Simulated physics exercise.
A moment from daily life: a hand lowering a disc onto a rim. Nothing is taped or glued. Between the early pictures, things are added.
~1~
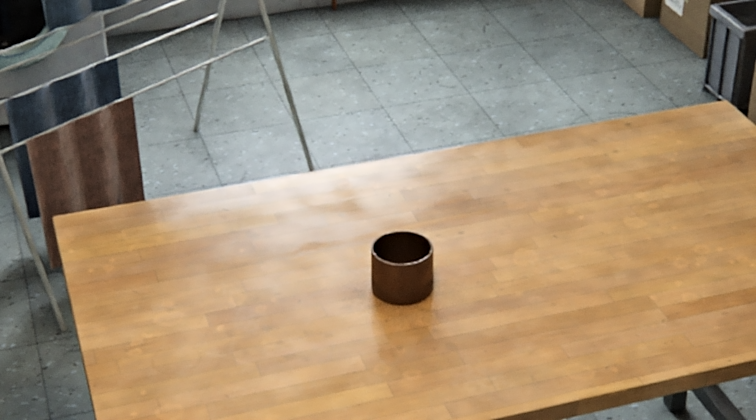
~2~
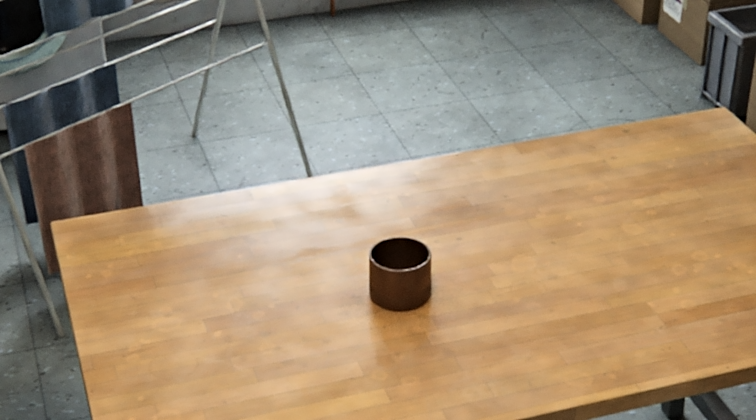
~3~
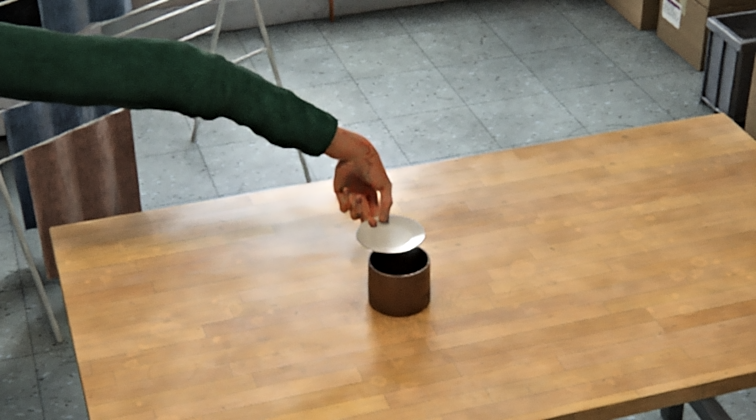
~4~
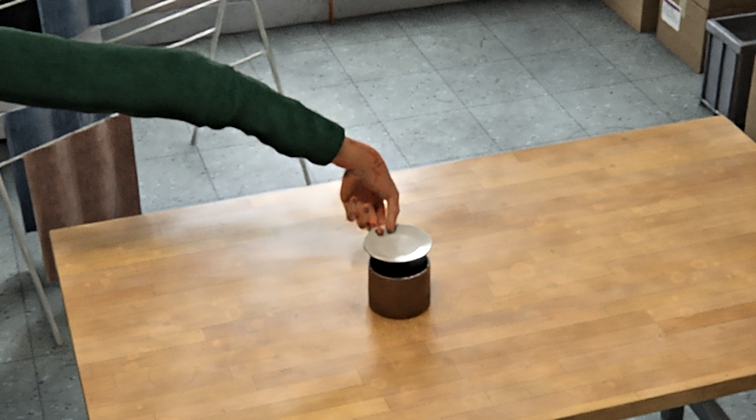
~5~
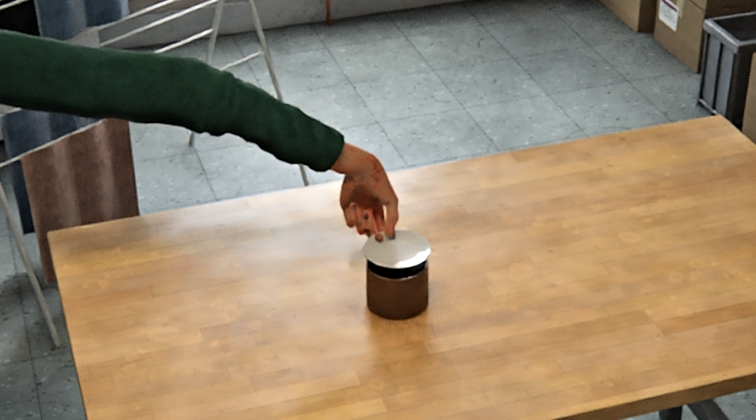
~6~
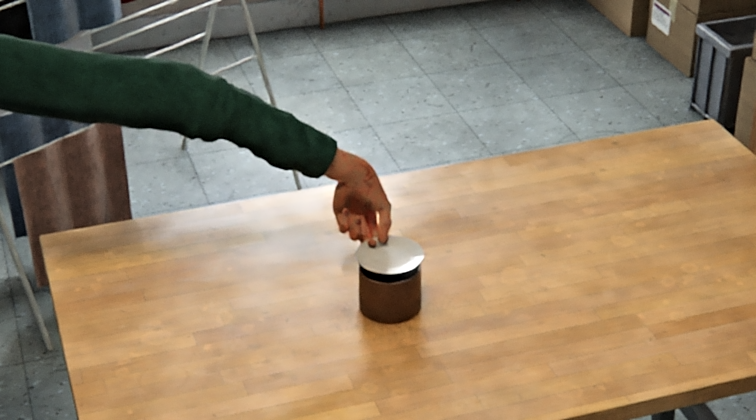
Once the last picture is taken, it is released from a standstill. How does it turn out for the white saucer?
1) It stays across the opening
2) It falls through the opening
Answer: 1.
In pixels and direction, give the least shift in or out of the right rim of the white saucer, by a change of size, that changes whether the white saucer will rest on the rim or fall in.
Shift needed: About 4 pixels, direction left.
Then, 0.10 s after the last picture, white saucer moving near (390, 264).
Then, 0.32 s after the last picture, white saucer sitting on the rim near (390, 263).
At rest, the white saucer rests on the rim, near (390, 263).
